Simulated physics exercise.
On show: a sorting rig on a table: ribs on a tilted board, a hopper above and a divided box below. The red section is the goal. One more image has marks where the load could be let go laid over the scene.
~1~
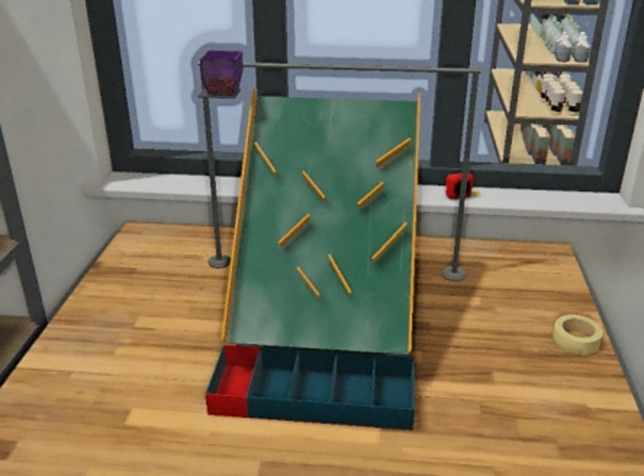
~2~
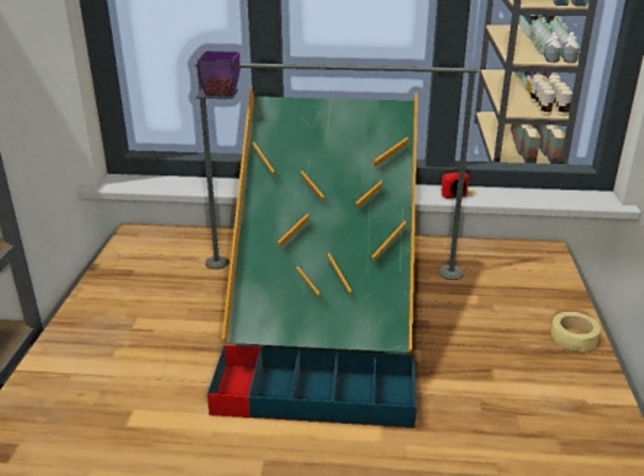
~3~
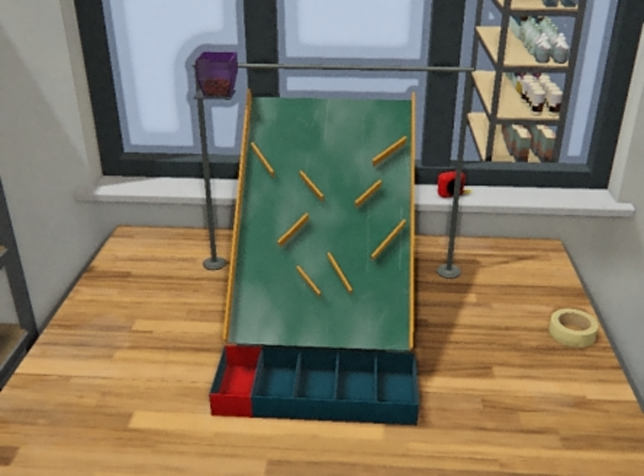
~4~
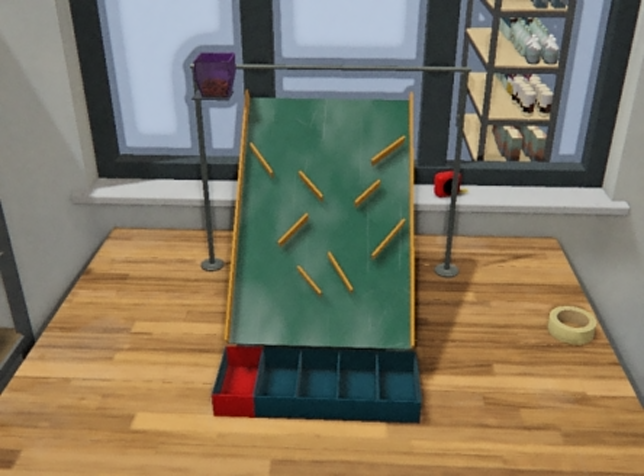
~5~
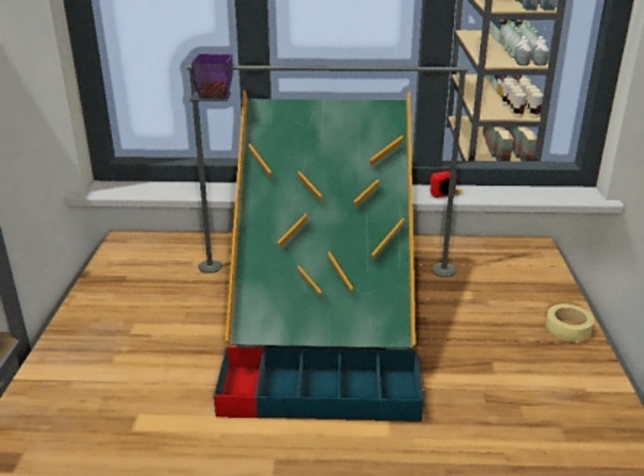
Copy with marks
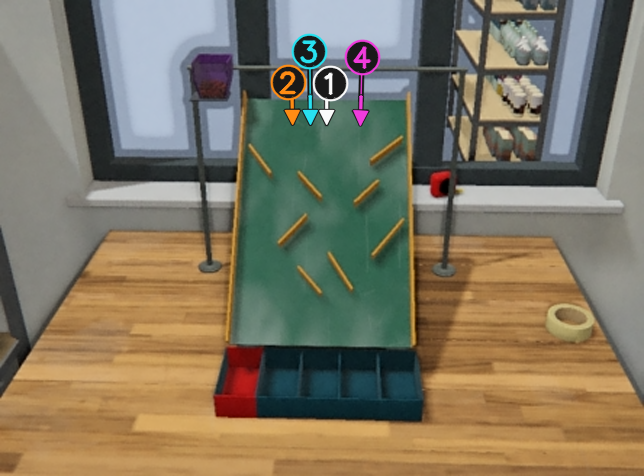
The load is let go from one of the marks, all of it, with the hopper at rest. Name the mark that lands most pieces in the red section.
2.
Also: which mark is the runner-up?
It is 3.
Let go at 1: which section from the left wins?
The fifth.
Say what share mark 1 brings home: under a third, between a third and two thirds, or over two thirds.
It is under a third.
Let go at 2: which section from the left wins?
It is the first one.
On the marked copy, mark 1 meets the board at (326, 119); mark 2 meets the board at (292, 119); mark 3 meets the board at (310, 119); mark 4 meets the board at (360, 119).
With 1, a small part in the red section, most in other sections.
With 2, about two thirds in the red section, about a third in other sections, a stray few held on the board.
With 3, about a quarter in the red section, about two thirds in other sections.
With 4, a stray few in the red section, nearly all in other sections, a small part held on the board.
